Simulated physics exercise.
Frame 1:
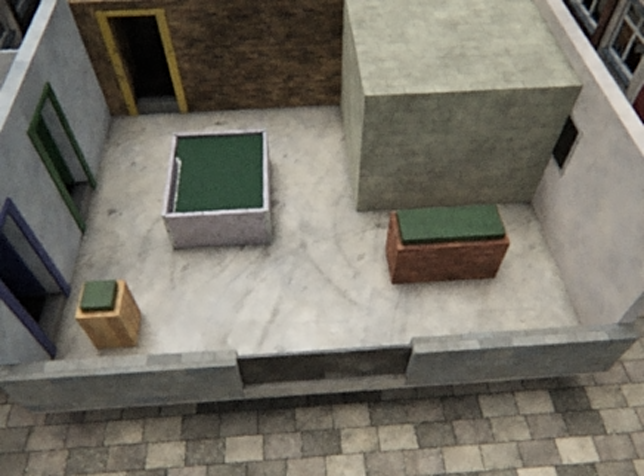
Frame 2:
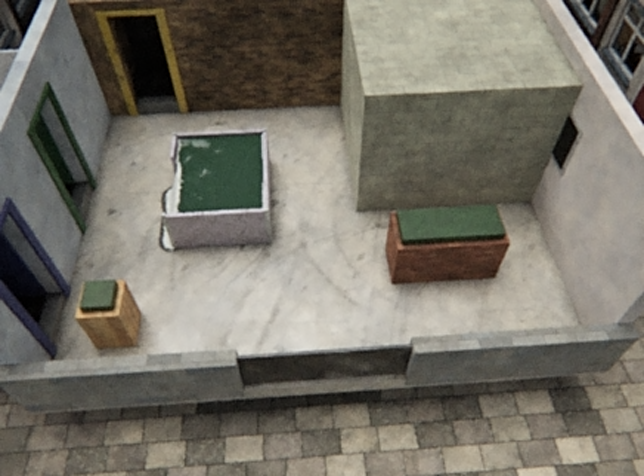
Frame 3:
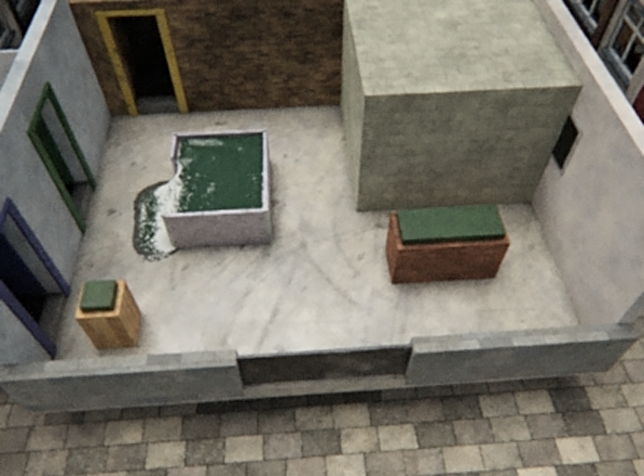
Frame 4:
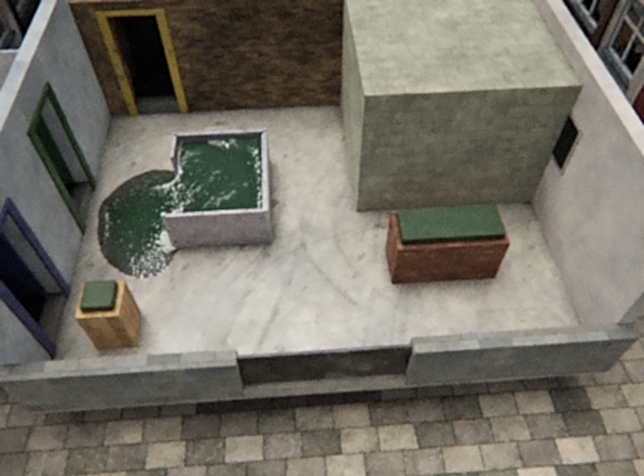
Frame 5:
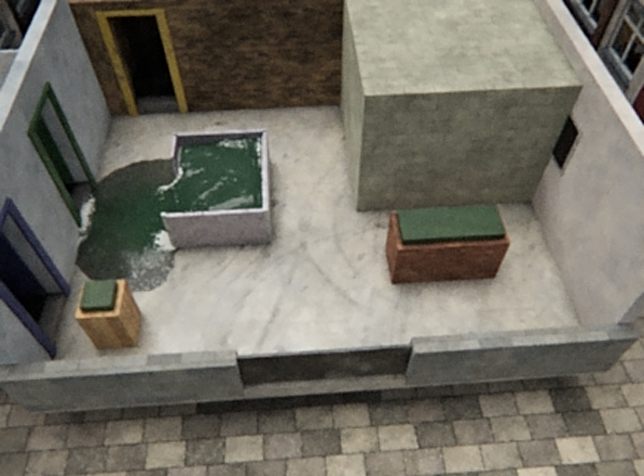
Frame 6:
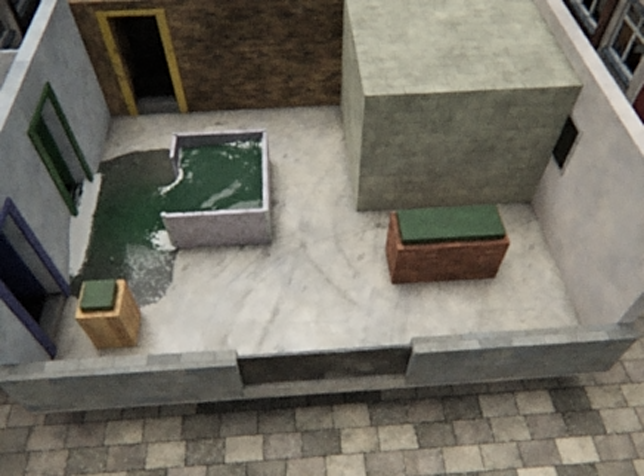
The footage shows a walled yard from above as green water pours through a gap in the left side of a pale rectangular tank, spreading across the marble-like floor toward the left wall while the two smaller green-topped boxes stay still.
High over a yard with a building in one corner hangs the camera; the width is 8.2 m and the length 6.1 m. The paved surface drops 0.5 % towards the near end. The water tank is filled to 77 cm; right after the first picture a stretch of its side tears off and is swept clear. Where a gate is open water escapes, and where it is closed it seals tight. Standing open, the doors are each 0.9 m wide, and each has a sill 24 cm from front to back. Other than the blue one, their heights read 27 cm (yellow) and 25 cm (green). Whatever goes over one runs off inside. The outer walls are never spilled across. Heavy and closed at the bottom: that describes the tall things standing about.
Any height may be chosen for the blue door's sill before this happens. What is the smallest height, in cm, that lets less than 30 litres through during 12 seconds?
About 16 cm.
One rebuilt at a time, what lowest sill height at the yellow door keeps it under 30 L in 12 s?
About 13.0 cm at yellow.
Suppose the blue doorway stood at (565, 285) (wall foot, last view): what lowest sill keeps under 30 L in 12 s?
Minimum: About 7.0 cm.
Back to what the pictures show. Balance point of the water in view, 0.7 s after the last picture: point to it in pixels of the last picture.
I'd say around (174, 216).
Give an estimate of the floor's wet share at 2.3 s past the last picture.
About 45 per cent.
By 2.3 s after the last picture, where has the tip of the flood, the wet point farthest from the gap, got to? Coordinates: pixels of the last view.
Near pixel (328, 369).
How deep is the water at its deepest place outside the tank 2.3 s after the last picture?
Max depth: Around 32 cm.
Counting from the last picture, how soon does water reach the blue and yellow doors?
Blue 0.2 s; yellow 1.1 s.
Then, 0.7 s after the last picture water covers 20 % of the floor, deepest (48 cm) near (87, 218); 18 cm at the blue door, 0 litres in over its 18 cm sill.
Then, 2.3 s after the last picture water covers 45 % of the floor, deepest (32 cm) near (45, 388); 19 cm at the blue door, 4 litres in over its 18 cm sill.
Then, 11.3 s after the last picture water covers 100 % of the floor, deepest (13 cm) near (541, 354); 5 cm at the blue door, 19 litres in over its 18 cm sill.
At the blue door as built, the water peaked near 22 cm, 3.5 s after the last picture.
With a sill of 13 cm, 60 litres would have come in within the 12 s; with 17.5 cm, 22 litres. So under 30 litres takes about 16 cm.
